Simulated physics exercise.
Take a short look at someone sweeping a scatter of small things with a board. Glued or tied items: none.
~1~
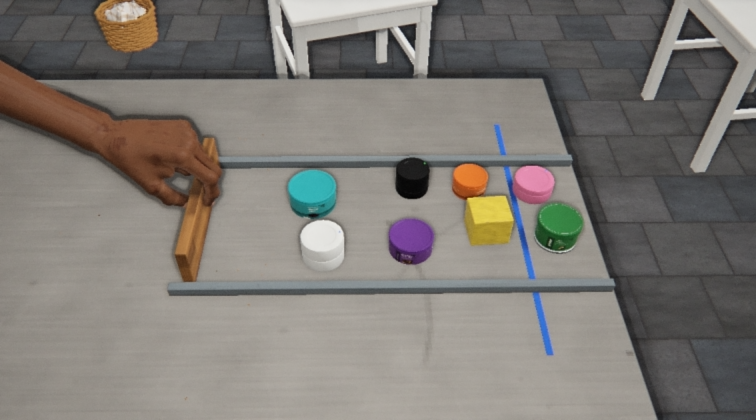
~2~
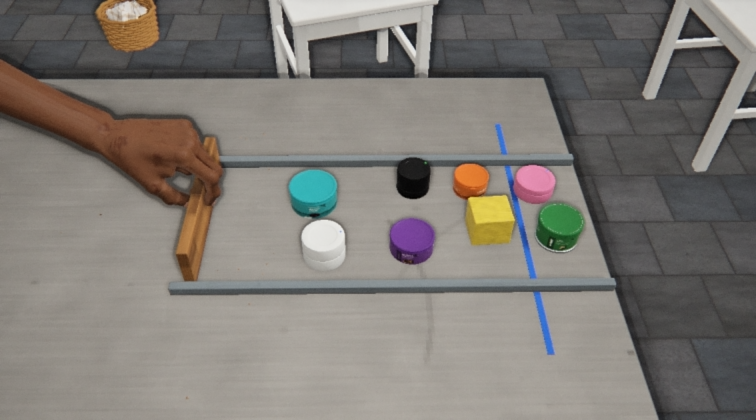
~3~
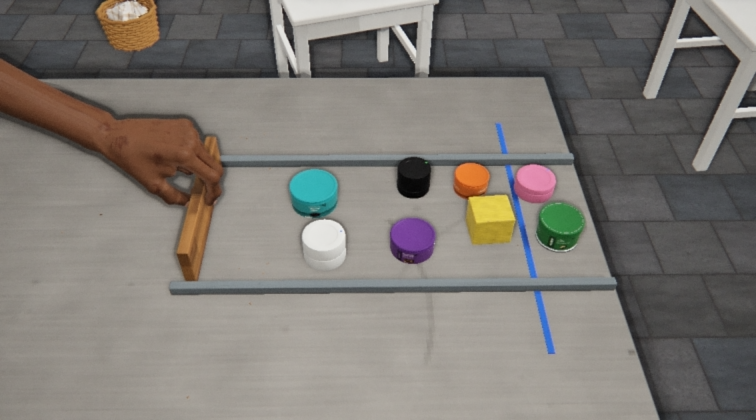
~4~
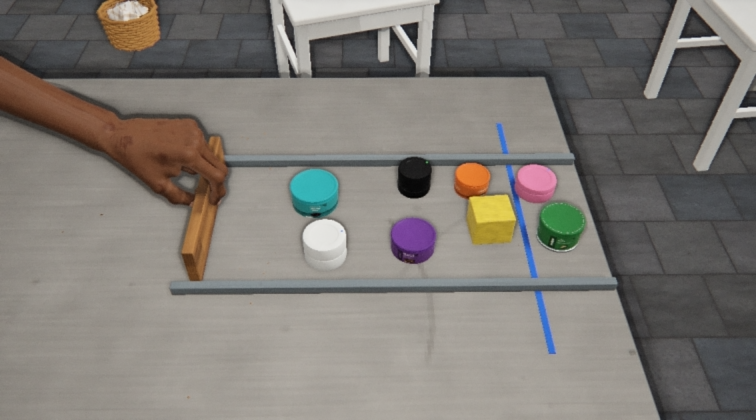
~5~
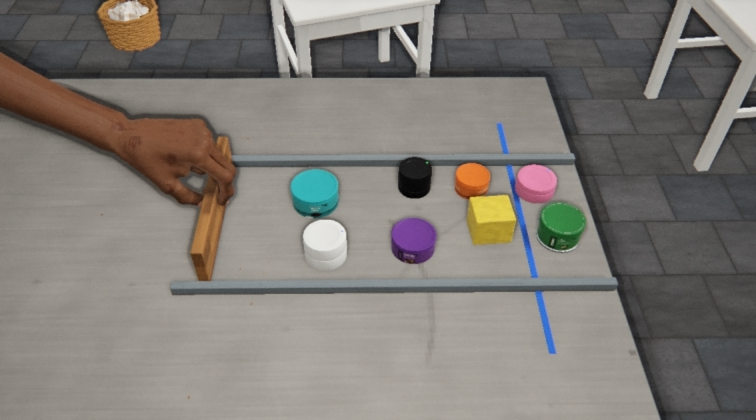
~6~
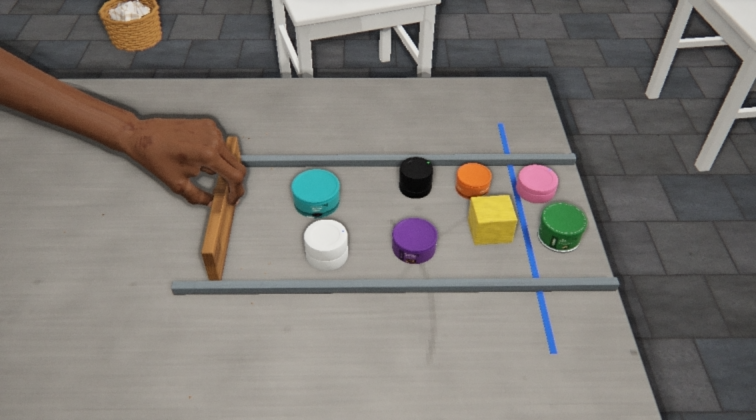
A hand slides a wooden board slightly right between two rails toward several small colourful tubs.
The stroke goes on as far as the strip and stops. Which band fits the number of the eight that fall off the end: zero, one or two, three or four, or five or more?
The band is one or two.
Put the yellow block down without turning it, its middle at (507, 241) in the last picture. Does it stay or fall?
Yellow block: Safe.
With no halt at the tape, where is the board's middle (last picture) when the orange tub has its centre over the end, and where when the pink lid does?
The middle is at (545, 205) when it's the orange tub, and at (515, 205) when it's the pink lid.
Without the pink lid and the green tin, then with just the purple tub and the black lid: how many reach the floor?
Count of fallen: 0 / 0.
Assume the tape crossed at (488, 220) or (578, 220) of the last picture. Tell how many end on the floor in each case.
So it's 0 the first time and 7 the second time.
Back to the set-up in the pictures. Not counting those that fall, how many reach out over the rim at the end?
Things overhanging at the end: 2.
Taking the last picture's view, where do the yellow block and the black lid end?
Final positions - yellow block around (581, 211), black lid around (530, 167).
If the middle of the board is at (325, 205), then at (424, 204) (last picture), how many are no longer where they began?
2 by the first point, 6 by the second.
Early on, none off yet; green tin at rest near (562, 228); pink lid at rest near (537, 184); yellow block at rest near (492, 220).
A while later, none off yet; green tin at rest near (562, 228); pink lid at rest near (537, 184); yellow block moving near (500, 218).
Further along, none off yet; green tin travelled a little near (579, 224); pink lid travelled a little near (559, 188); yellow block travelled about its own width near (542, 207).
Finally, the number that fall off is one or two; lost, pink lid and green tin.
